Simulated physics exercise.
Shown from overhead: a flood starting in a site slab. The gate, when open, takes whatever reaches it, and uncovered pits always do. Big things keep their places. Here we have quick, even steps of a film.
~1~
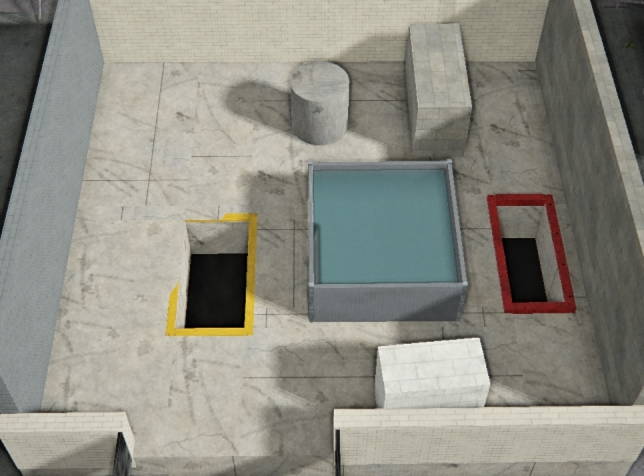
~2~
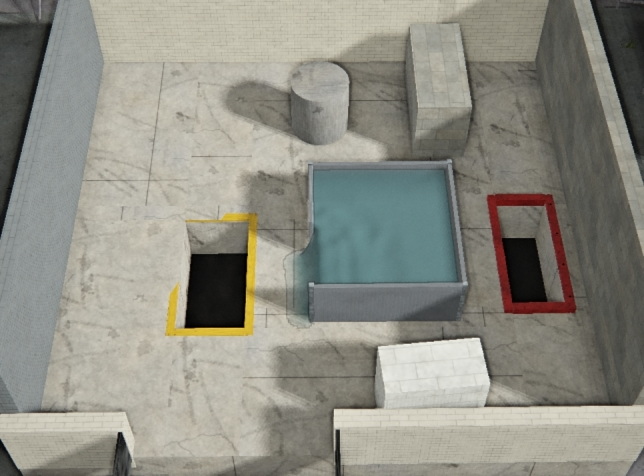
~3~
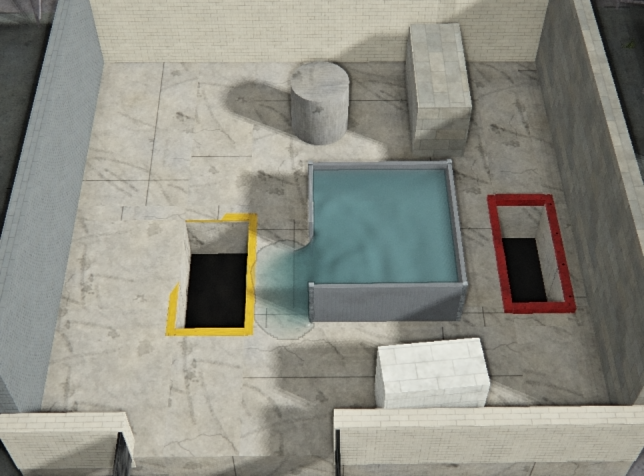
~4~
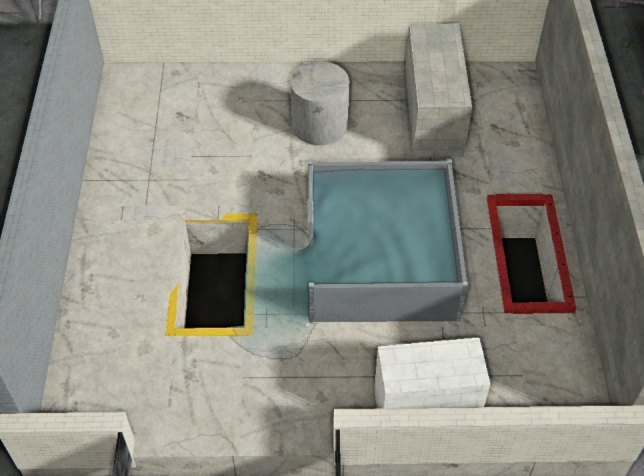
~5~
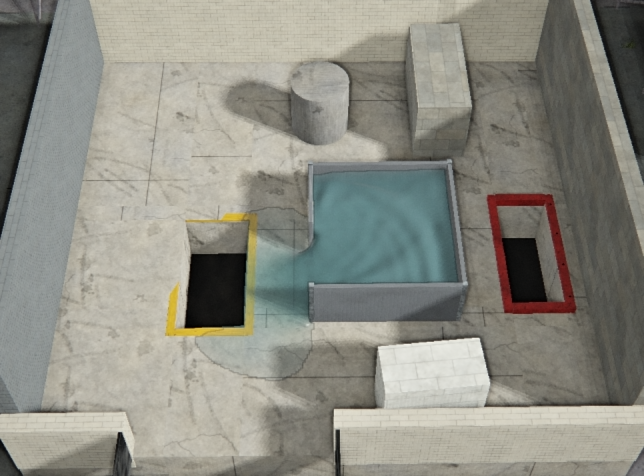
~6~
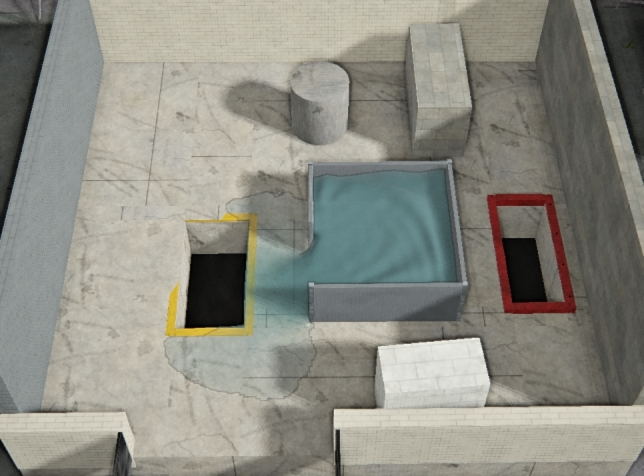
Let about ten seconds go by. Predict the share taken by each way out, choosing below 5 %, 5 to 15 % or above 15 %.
Predicted: The gate takes 5 to 15 %; the yellow pit takes above 15 %; the red pit takes below 5 %.
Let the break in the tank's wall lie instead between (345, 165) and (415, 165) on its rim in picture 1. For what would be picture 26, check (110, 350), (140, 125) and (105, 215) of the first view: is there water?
Result, in sequence: Untouched by the flood; inundated; inundated.
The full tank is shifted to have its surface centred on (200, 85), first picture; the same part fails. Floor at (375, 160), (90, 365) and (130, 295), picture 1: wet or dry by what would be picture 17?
Looking at all three, I'd call them bone dry, swamped, swamped.
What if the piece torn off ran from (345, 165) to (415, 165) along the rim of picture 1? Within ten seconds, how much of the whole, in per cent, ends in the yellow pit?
For yellow, roughly 10 in a hundred.
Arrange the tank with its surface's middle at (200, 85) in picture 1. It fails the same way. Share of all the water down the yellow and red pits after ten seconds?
Estimated shares - yellow: Some 14 in a hundred; red: Some 0 in a hundred.
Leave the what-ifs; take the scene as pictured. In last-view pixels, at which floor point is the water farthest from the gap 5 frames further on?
I'd put it around (83, 414).
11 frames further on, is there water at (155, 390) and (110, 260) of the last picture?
Soaked, spared.
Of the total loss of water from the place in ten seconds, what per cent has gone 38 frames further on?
Working it through, I arrive at 85 per cent.
A moment on, water covers 15 % of the floor; the gate 0 %, the yellow pit 18 %, the red pit 0 %.
Next, water covers 15 % of the floor; the gate 2 %, the yellow pit 31 %, the red pit 0 %.
Then, water covers 15 % of the floor; the gate 4 %, the yellow pit 43 %, the red pit 0 %.
Later, water covers 25 % of the floor; the gate 7 %, the yellow pit 57 %, the red pit 0 %.
In the end, water covers 15 % of the floor; the gate 9 %, the yellow pit 67 %, the red pit 0 %.
